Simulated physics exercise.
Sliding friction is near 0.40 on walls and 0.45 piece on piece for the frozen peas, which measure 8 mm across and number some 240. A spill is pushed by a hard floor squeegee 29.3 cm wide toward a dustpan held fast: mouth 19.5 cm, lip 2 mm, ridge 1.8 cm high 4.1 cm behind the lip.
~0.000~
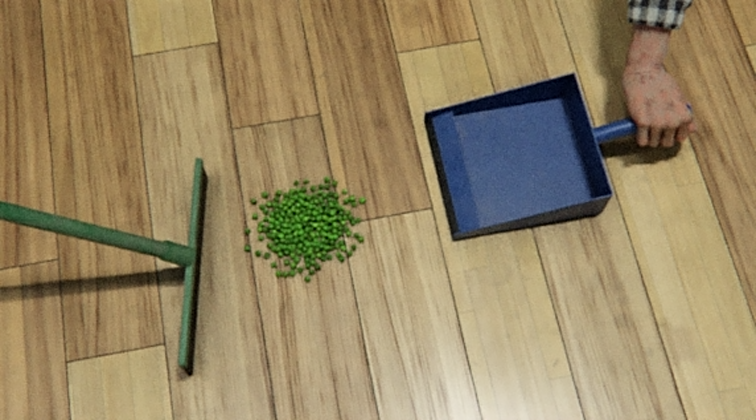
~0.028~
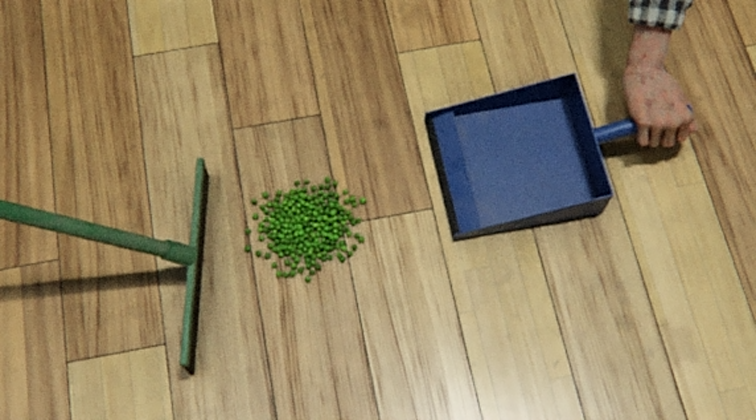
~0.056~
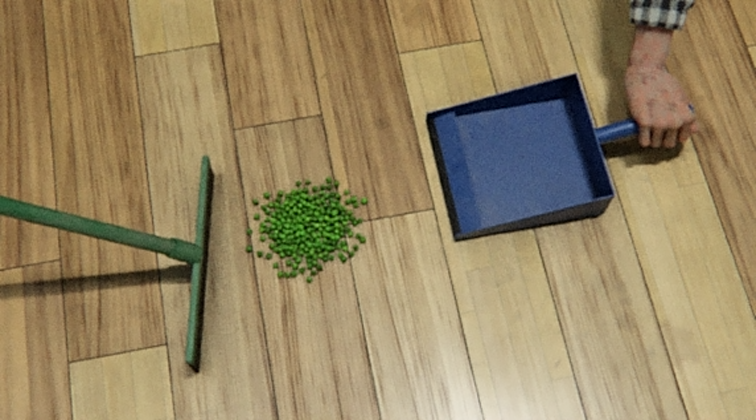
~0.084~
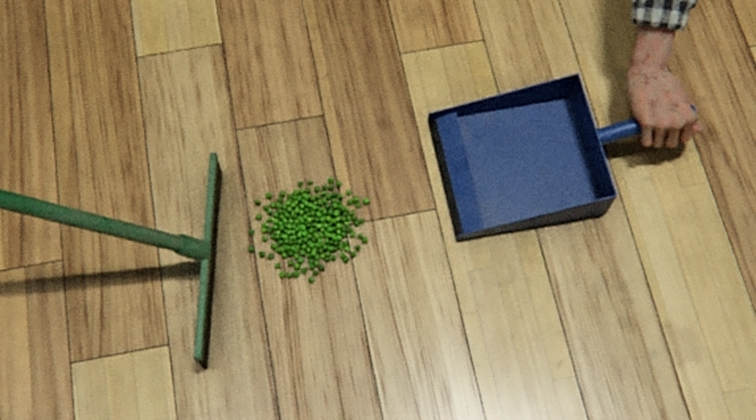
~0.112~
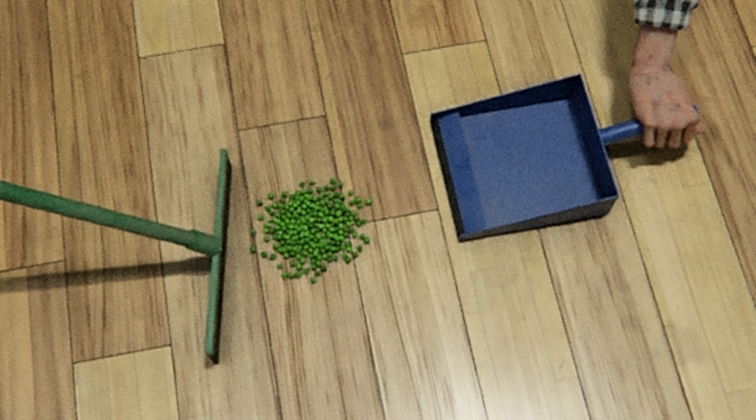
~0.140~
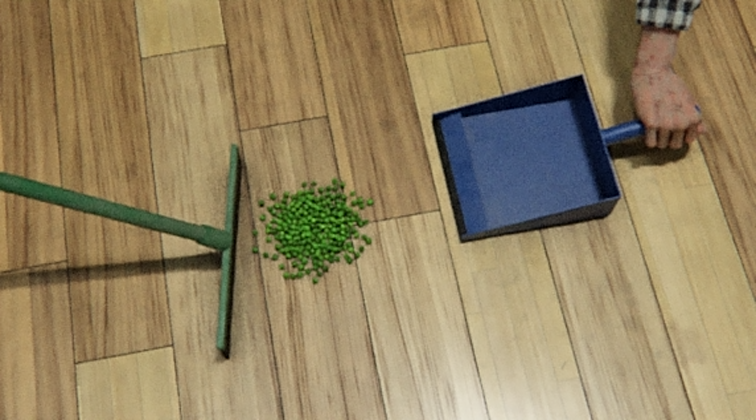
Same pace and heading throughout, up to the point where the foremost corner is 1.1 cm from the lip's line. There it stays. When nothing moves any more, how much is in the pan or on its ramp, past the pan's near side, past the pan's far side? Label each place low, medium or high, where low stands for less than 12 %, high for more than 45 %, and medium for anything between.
Pan: Low. Near side: Medium. Far side: Low.
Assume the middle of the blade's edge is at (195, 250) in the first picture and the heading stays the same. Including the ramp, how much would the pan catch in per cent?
Something close to 0 percent.
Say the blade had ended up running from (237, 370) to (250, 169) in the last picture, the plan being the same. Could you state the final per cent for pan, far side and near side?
That ends as pan 20, far 5, and near 45.
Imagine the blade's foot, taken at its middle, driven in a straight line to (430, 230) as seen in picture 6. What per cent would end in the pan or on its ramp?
Share caught: Approx. 20 %.
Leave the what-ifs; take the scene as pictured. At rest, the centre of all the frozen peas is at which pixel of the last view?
Approximately (436, 201) in the last picture.
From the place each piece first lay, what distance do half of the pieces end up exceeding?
That distance is close to 18 cm.
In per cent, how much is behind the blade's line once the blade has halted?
Estimate: About 5 %.
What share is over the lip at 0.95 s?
About 0 percent up to then.
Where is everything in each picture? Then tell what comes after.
In the first picture, blade from (183, 364) to (199, 164), moved 0.0 cm, 0 of the pieces shifted so far; middle of the pieces at (307, 226); pan at (524, 164).
In the second picture, blade from (185, 363) to (201, 163), moved 0.2 cm, 0 of the pieces shifted so far; middle of the pieces at (307, 227).
In the third picture, blade from (190, 361) to (206, 162), moved 0.8 cm, 0 of the pieces shifted so far; middle of the pieces at (309, 227).
In the fourth picture, blade from (199, 357) to (214, 159), moved 1.8 cm, 0 of the pieces shifted so far; middle of the pieces at (311, 227).
In the fifth picture, blade from (210, 352) to (225, 154), moved 3.1 cm, 0 of the pieces shifted so far; middle of the pieces at (313, 228).
In the sixth picture, blade from (221, 347) to (235, 150), moved 4.5 cm, 0 of the pieces shifted so far; middle of the pieces at (315, 228); pan at (532, 165). Its pace works out near 0.50 m/s, heading 22 degrees away from the viewer's side.
After 0.44 s, middle of the blade 18 cm from the lip; 0 % over the lip, far side 0 %, near side 10 %.
After 0.63 s, middle of the blade 9 cm from the lip; 0 % over the lip, far side 0 %, near side 20 %.
Then, at 0.95 s, middle of the blade 4 cm from the lip; 0 % over the lip, far side 5 %, near side 25 %.
At rest (1.5 s), pan 0 %, near side 25 %, far side 5 %, in front of the lip or behind the blade 70 %.
